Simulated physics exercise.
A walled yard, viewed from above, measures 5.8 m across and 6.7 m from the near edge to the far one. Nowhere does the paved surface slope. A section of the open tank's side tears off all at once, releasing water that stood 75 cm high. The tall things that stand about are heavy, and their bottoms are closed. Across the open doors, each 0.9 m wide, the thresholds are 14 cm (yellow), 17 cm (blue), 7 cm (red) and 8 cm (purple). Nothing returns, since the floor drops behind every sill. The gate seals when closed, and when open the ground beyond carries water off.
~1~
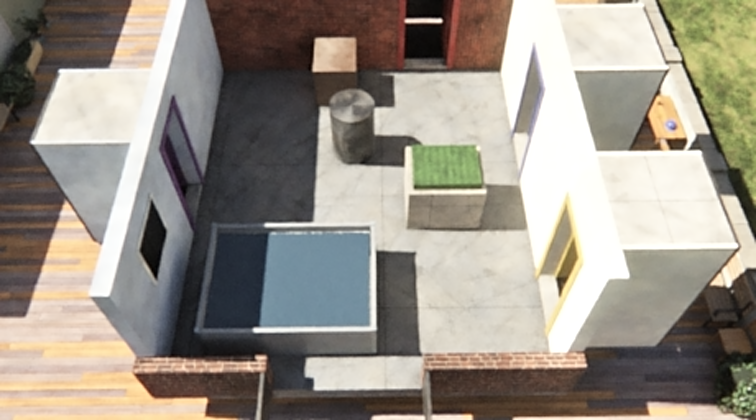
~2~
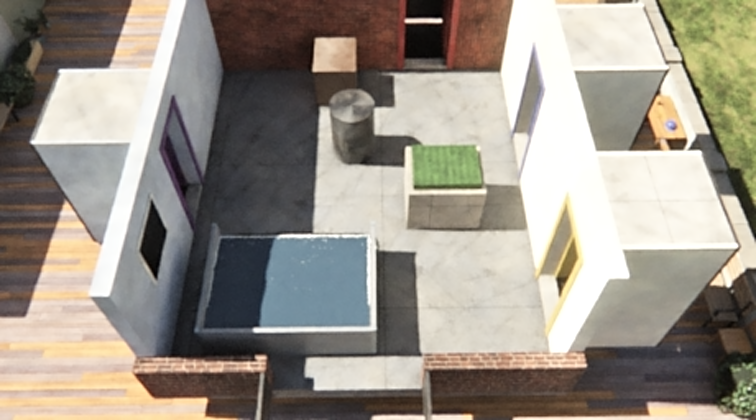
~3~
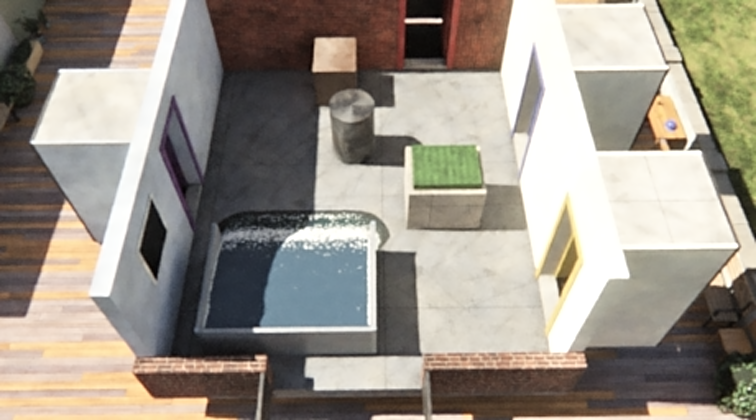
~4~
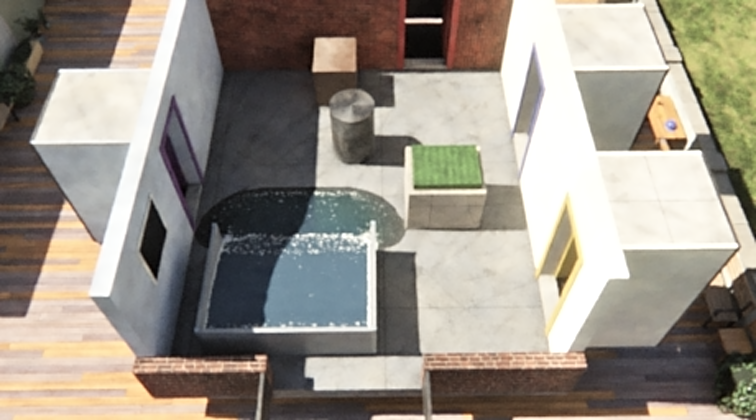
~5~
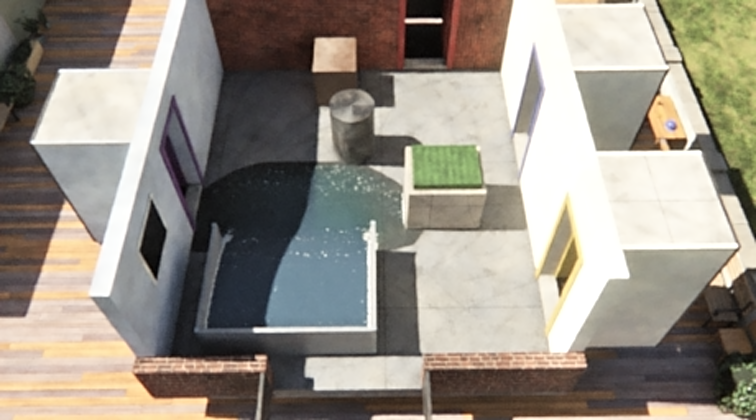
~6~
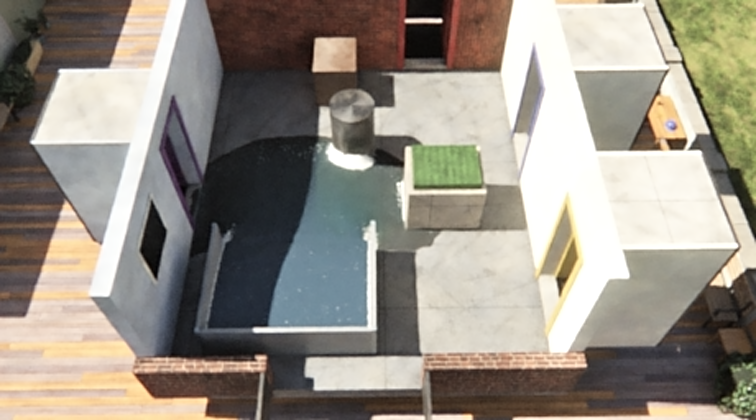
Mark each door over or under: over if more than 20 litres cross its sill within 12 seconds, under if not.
Marks: Yellow door: Under; blue door: Under; red door: Over; purple door: Over.
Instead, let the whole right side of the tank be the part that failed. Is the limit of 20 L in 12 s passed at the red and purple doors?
Checking each door against the limit: Red tops it, purple does not exceed it.
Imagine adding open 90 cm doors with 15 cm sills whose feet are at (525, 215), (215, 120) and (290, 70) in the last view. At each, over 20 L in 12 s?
Result in order - not enough, more than that, more than that.
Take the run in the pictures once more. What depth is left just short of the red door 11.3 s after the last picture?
About 7.5 cm deep.
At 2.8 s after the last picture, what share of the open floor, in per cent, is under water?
Roughly 65 percent.
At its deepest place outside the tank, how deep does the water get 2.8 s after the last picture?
I'd say near 38 centimetres.
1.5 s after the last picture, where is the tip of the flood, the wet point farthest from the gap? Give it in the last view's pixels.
I'd mark it close to (492, 73).
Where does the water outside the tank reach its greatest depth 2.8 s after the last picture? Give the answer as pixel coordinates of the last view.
Roughly (310, 75).
Then, 0.7 s after the last picture water covers 45 % of the floor and is deepest (42 cm) near (342, 168); yellow door not reached, blue door not reached, red door not reached, purple door 14 cm at the sill, 7 L in.
Then, 1.5 s after the last picture water covers 60 % of the floor and is deepest (57 cm) near (223, 76); yellow door not reached, blue door not reached, red door 13 cm at the sill, 2 L in, purple door 12 cm at the sill, 25 L in.
Then, 2.8 s after the last picture water covers 65 % of the floor and is deepest (38 cm) near (310, 75); yellow door not reached, blue door 11 cm at the sill, 0 L in, red door 9 cm at the sill, 34 L in, purple door 8 cm at the sill, 33 L in.
Then, 6.3 s after the last picture water covers 95 % of the floor and is deepest (20 cm) near (170, 364); yellow door 6 cm at the sill, 0 L in, blue door 10 cm at the sill, 0 L in, red door 10 cm at the sill, 90 L in, purple door 11 cm at the sill, 68 L in.
Then, 11.3 s after the last picture water covers 100 % of the floor and is deepest (13 cm) near (209, 155); yellow door 9 cm at the sill, 0 L in, blue door 6 cm at the sill, 0 L in, red door 7 cm at the sill, 124 L in, purple door 11 cm at the sill, 82 L in.
